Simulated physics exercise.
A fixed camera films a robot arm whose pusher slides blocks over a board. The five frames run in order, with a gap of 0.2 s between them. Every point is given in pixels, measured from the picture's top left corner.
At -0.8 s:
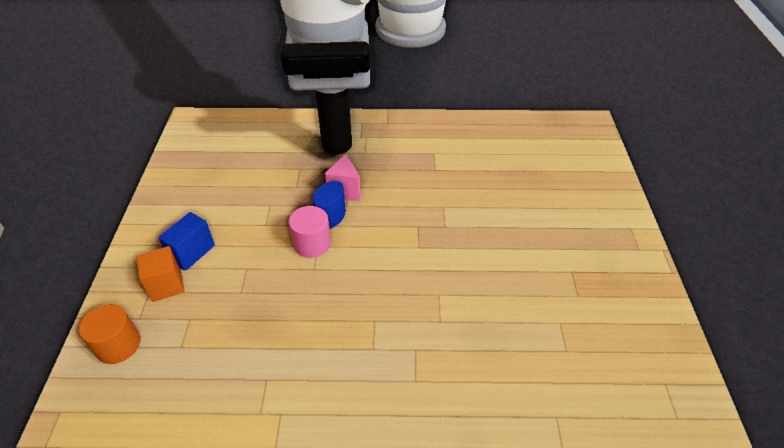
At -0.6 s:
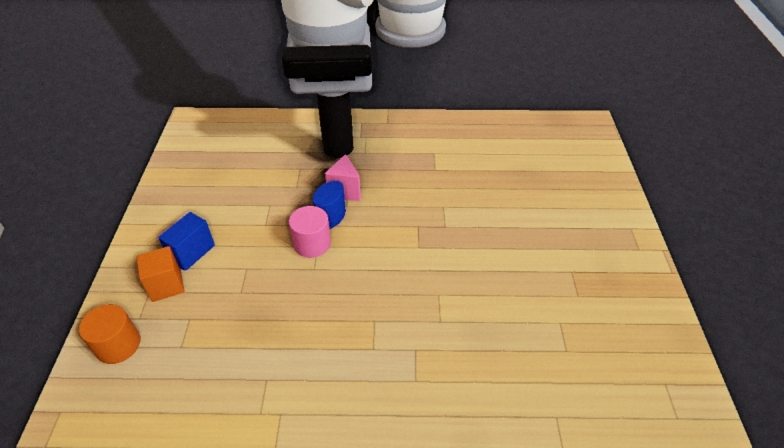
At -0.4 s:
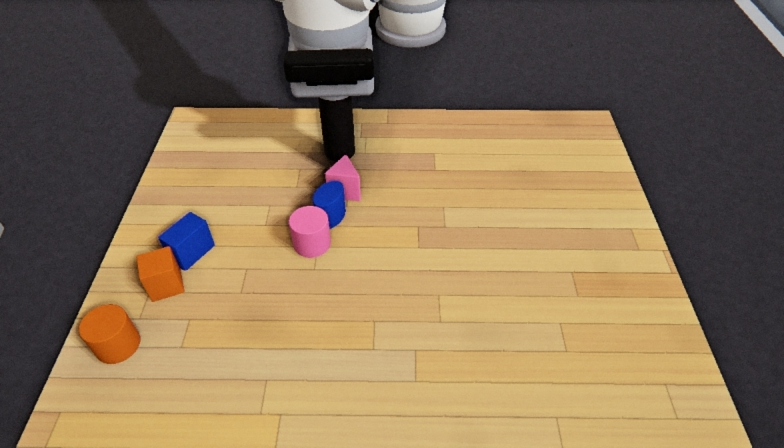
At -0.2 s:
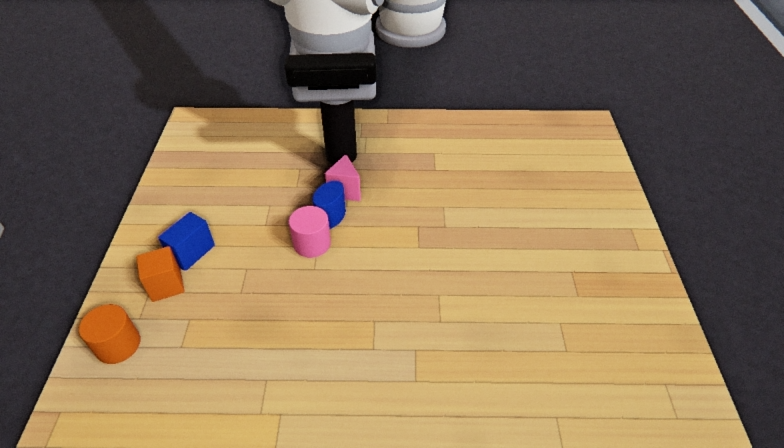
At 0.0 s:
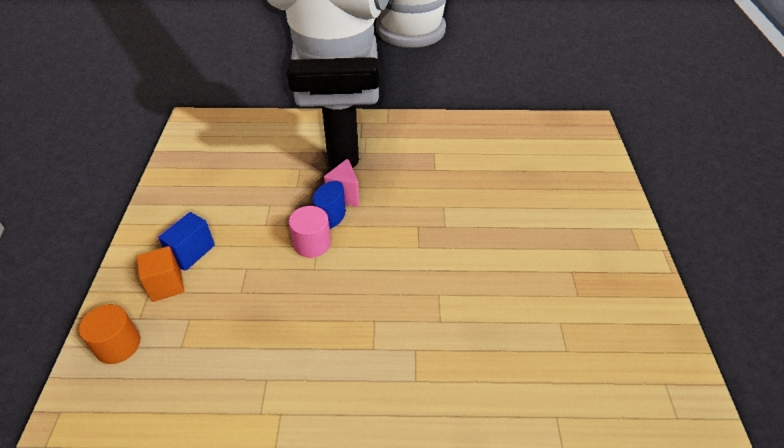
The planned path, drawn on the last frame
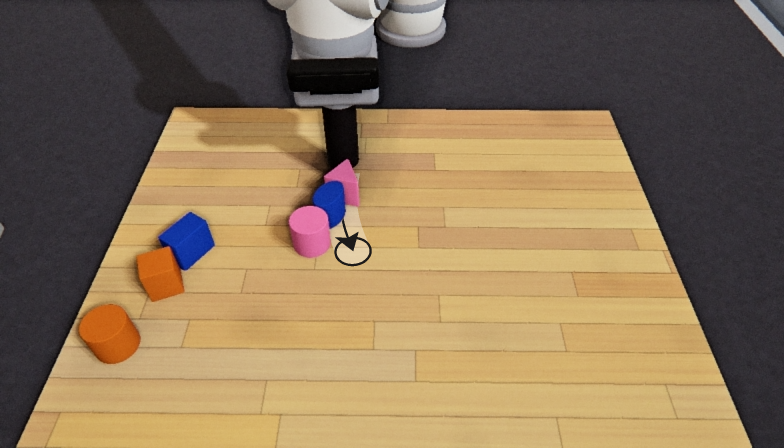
A black pusher on a white and grey robot arm eases slightly forward and a touch right from the far edge of a pale wooden tabletop, seen from above and in front by a still camera. Near its tip lie a pink triangle, a rounded blue block and a pink cylinder, with a blue cube, an orange cube and an orange cylinder at left. The pusher closes up to the triangle, while the blocks show almost no movement.
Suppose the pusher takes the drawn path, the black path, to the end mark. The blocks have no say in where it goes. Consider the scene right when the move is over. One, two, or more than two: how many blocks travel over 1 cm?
That push would leave three or more blocks displaced by more than about 1 cm.
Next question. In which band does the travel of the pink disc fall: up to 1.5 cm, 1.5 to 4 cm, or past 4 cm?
Verdict: From 1.5 to 4 cm.
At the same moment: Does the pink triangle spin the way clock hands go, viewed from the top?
I expect not.
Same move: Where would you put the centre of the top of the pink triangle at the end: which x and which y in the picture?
It should be at (374, 203) by then.
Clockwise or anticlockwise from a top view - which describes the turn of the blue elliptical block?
Spins clockwise.
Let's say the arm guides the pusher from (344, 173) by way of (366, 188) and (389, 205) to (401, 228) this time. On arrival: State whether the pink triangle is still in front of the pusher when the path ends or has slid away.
The pusher loses it on the way.
Drawn move, from (344, 173) via (341, 210), ending at (353, 251).
The first path, step by step. One third of the way, pusher (340, 185); pink disc (305, 222); blue elliptical block (330, 200), turned 45° clockwise; pink triangle (359, 187).
Two thirds of the way, pusher (342, 211); pink disc (295, 231); blue elliptical block (330, 221), turned 90° clockwise; pink triangle (371, 201), turned 40° anticlockwise.
At the end, pusher (352, 239); pink disc (291, 236); blue elliptical block (325, 246), turned 140° clockwise; pink triangle (374, 203), turned 55° anticlockwise.
